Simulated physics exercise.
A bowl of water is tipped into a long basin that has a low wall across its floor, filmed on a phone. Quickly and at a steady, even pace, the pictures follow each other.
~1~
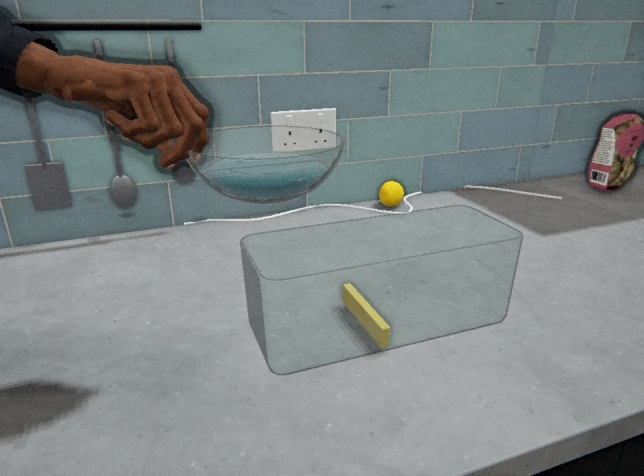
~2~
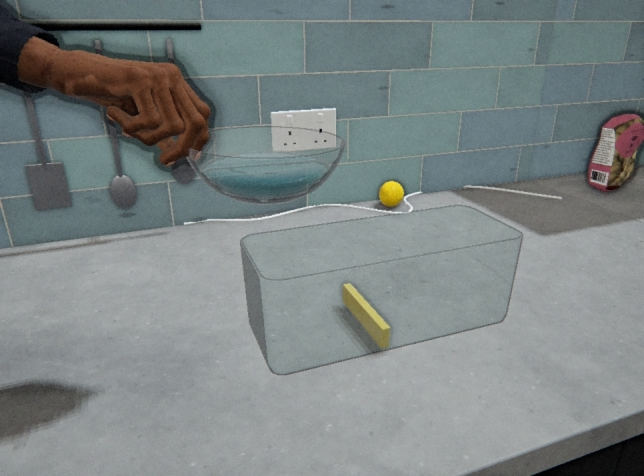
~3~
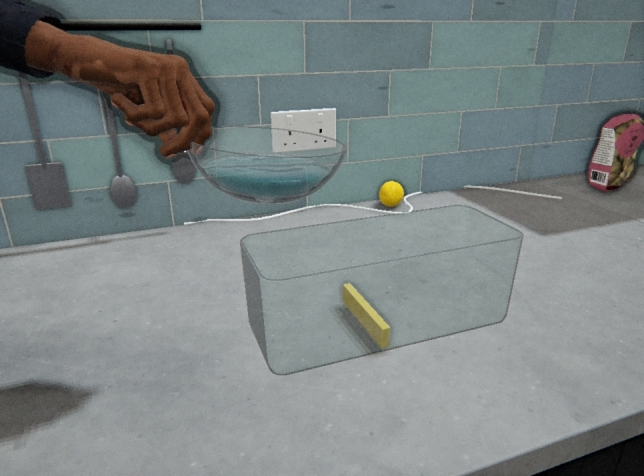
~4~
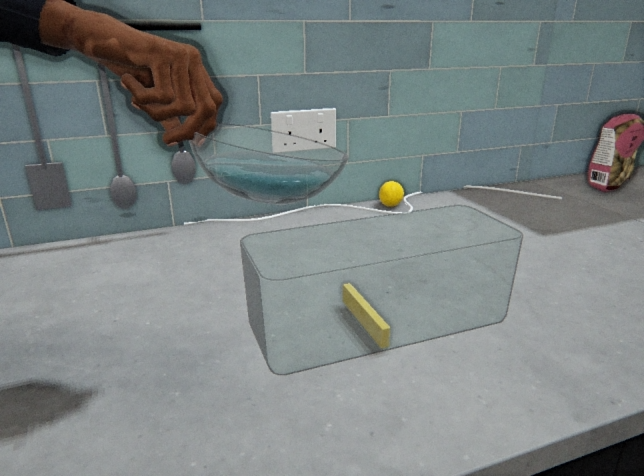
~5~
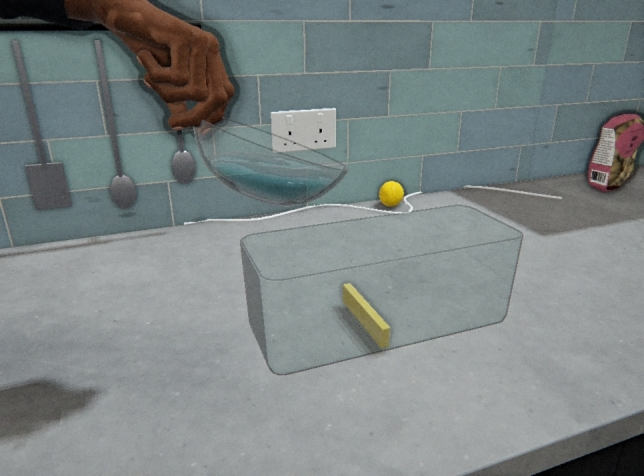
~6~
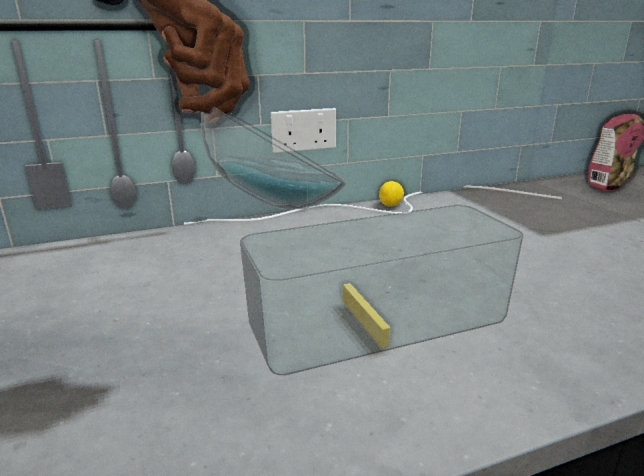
A hand holds a clear bowl of bluish water level above a long, transparent basin with a low yellow wall across its floor. Slowly at first, then faster, the hand rises and turns, tilting the bowl so its right rim dips while the water shifts toward that side.
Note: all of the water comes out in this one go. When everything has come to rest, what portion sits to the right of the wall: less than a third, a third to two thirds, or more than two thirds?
A third to two thirds sits there.
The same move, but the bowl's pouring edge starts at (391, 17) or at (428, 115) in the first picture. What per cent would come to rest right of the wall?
Result, first then second: About 75 % and about 80 %.
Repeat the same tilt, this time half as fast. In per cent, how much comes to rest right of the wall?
Around 50 percent ends up there.
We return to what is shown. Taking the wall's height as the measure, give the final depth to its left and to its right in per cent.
Some 40 per cent left and 20 right.
A moment on, the bowl is tipped on its side and 1 per cent is still to pour, 57 is left of the wall and 31 right of it.
Next, the bowl is tipped right over and 0 per cent is still to pour, 53 is left of the wall and 44 right of it.
Then the bowl is tipped right over and 0 per cent is still to pour, 51 is left of the wall and 45 right of it.
Later the bowl is tipped right over and 0 per cent is still to pour, 52 is left of the wall and 46 right of it.
In the end 52 per cent lies left of the wall, 46 right of it and 3 outside.
